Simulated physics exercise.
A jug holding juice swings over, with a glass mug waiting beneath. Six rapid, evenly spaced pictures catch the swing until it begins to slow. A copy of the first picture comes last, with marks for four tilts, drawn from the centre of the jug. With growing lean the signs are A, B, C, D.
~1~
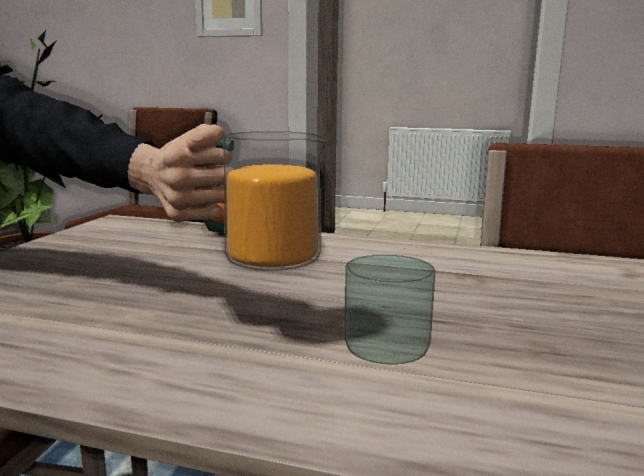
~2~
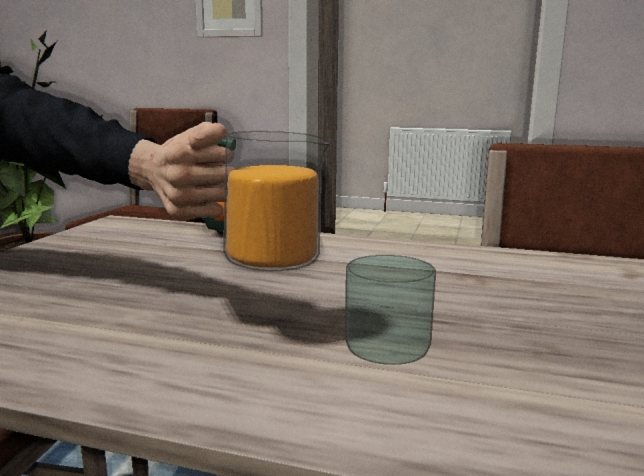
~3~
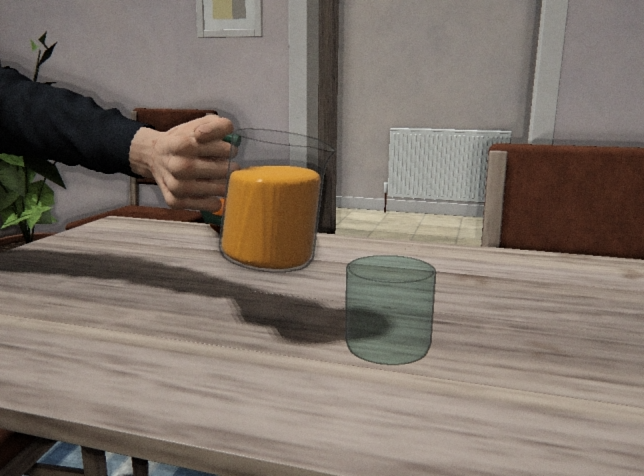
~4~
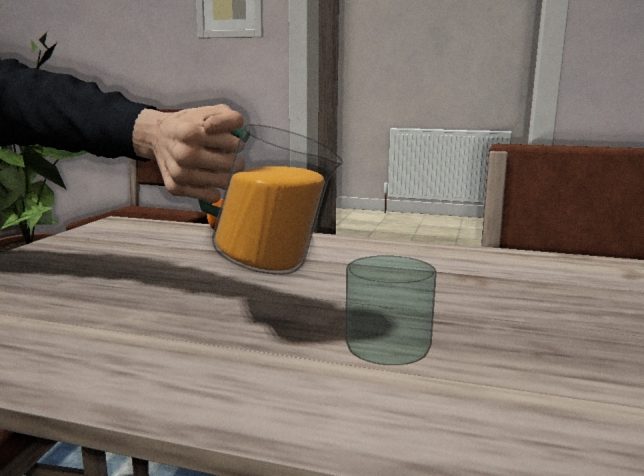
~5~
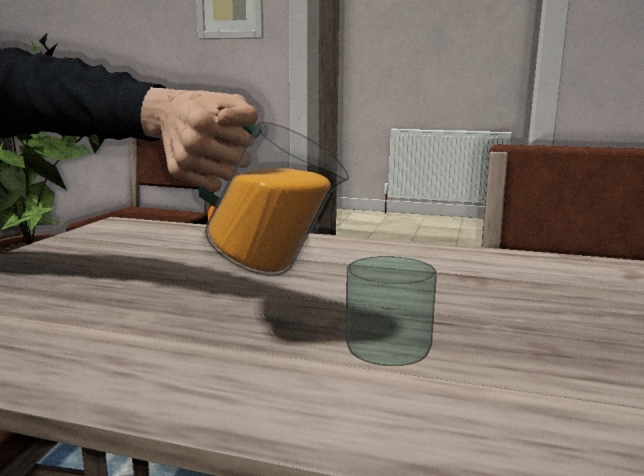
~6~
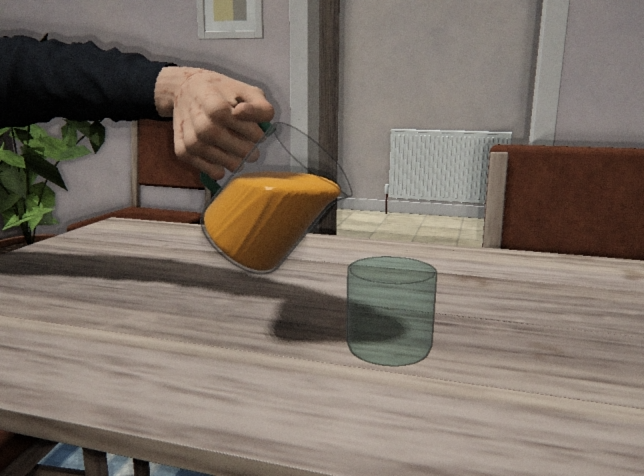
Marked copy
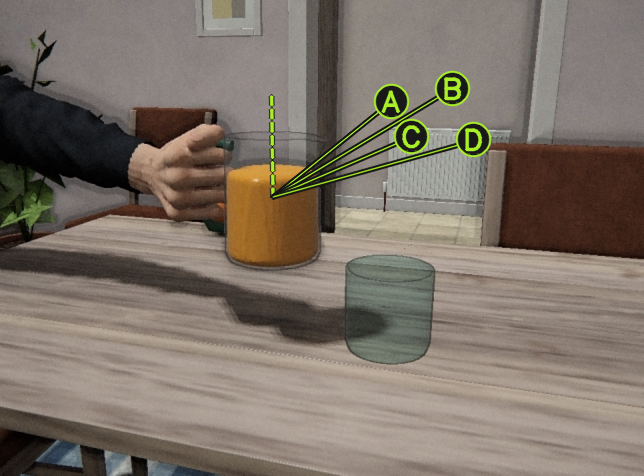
At a wooden table, a hand in a dark sleeve held a clear jug of orange juice upright, then steadily tilted it to the right toward an empty greenish glass.
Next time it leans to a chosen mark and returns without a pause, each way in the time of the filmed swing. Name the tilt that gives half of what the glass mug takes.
It is D.
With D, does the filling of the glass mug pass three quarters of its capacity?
No.
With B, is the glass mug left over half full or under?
Under half.
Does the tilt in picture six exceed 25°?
Yes.
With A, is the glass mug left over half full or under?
Under half.
On the marked copy, A at (378, 112); B at (438, 97); C at (396, 143); D at (457, 145).
With A, the glass mug ends with about 12 % of what it can hold.
With B, the glass mug ends with about 22 % of what it can hold.
With C, the glass mug ends with about 36 % of what it can hold.
With D, the glass mug ends with about 52 % of what it can hold.
